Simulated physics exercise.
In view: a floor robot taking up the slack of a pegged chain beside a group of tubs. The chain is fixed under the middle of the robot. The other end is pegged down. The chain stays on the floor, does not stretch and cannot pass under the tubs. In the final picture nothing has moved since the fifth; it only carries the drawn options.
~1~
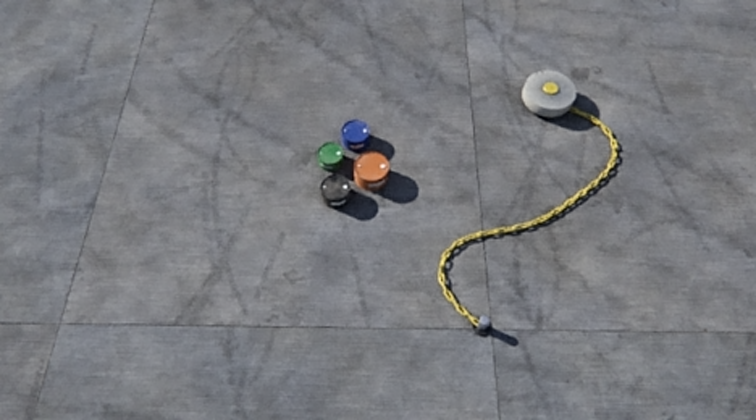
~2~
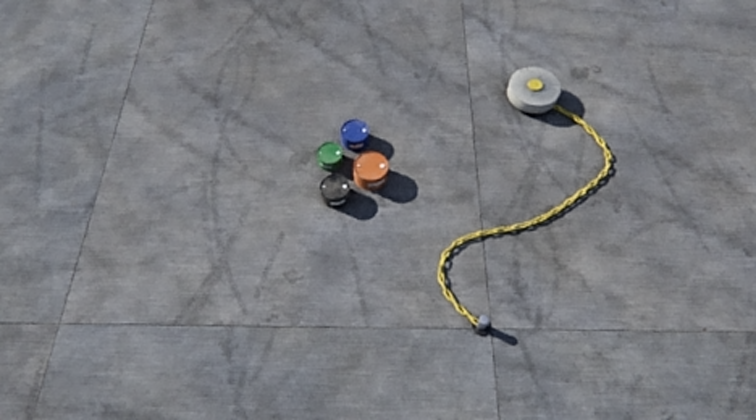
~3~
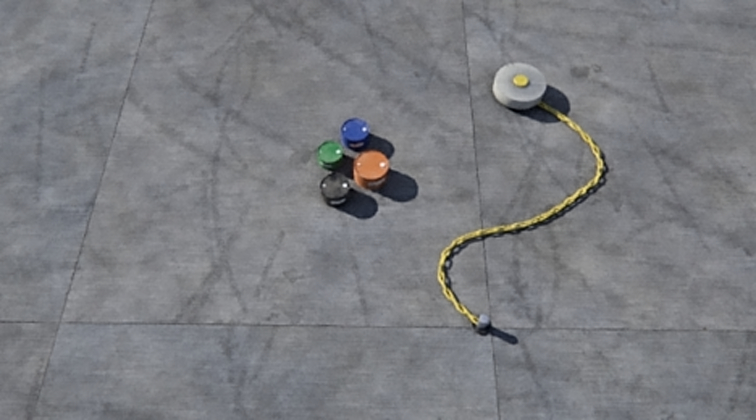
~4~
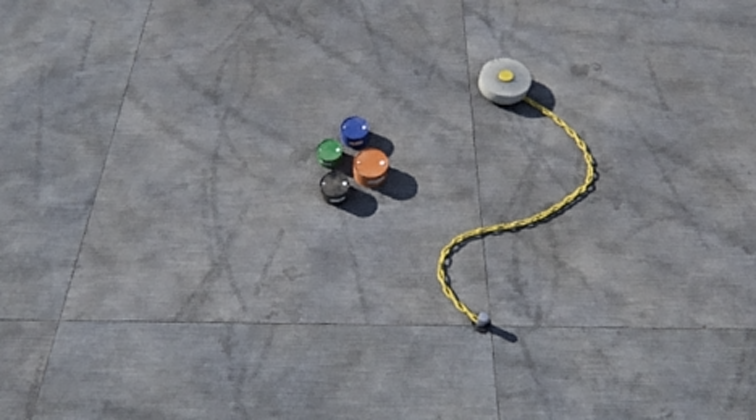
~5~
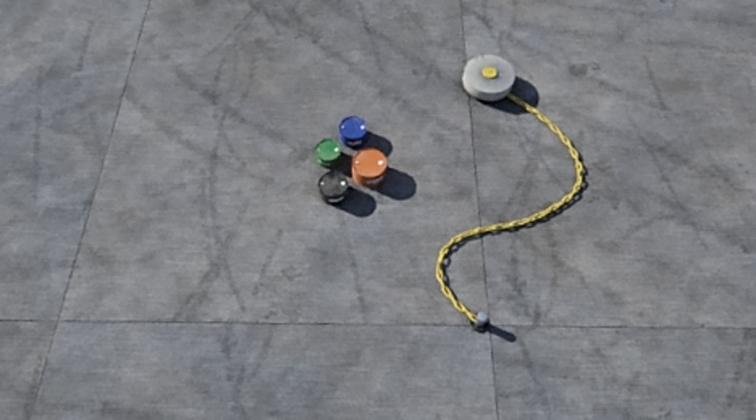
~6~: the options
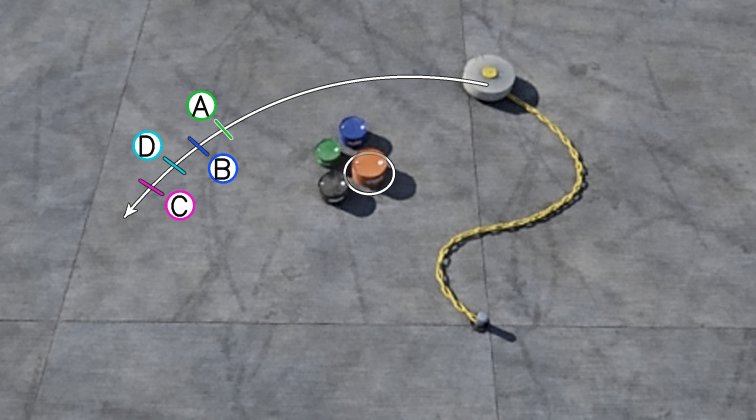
At first, a round pale robot sits at the upper right, joined by a curving yellow chain to a peg in the gray floor, with four colored tubs clustered to its left. The robot then glides steadily a short way left and slightly upward, drawing the chain's upper bend leftward while the tubs stay put.
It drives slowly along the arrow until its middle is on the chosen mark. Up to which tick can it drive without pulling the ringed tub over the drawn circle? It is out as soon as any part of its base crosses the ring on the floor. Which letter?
The farthest safe stop is D.
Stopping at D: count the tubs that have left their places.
Two.
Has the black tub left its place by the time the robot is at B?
No.
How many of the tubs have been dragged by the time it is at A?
The count is none.
On the marked copy, A at (224, 129); B at (198, 146); C at (151, 187); D at (174, 166); the ring at (369, 173); the route from (487, 85) via (294, 96) to (125, 217).
With D. Early on, robot (373, 73); orange tub (369, 168).
Further on, robot (259, 104); orange tub (369, 168).
At the end, robot (172, 160); orange tub (369, 169); blue tub (345, 153); green tub (319, 160); the orange tub is still in its ring.
As for the rest, A is safe but short; B is safe but short; C drags the ringed tub to (361, 184).
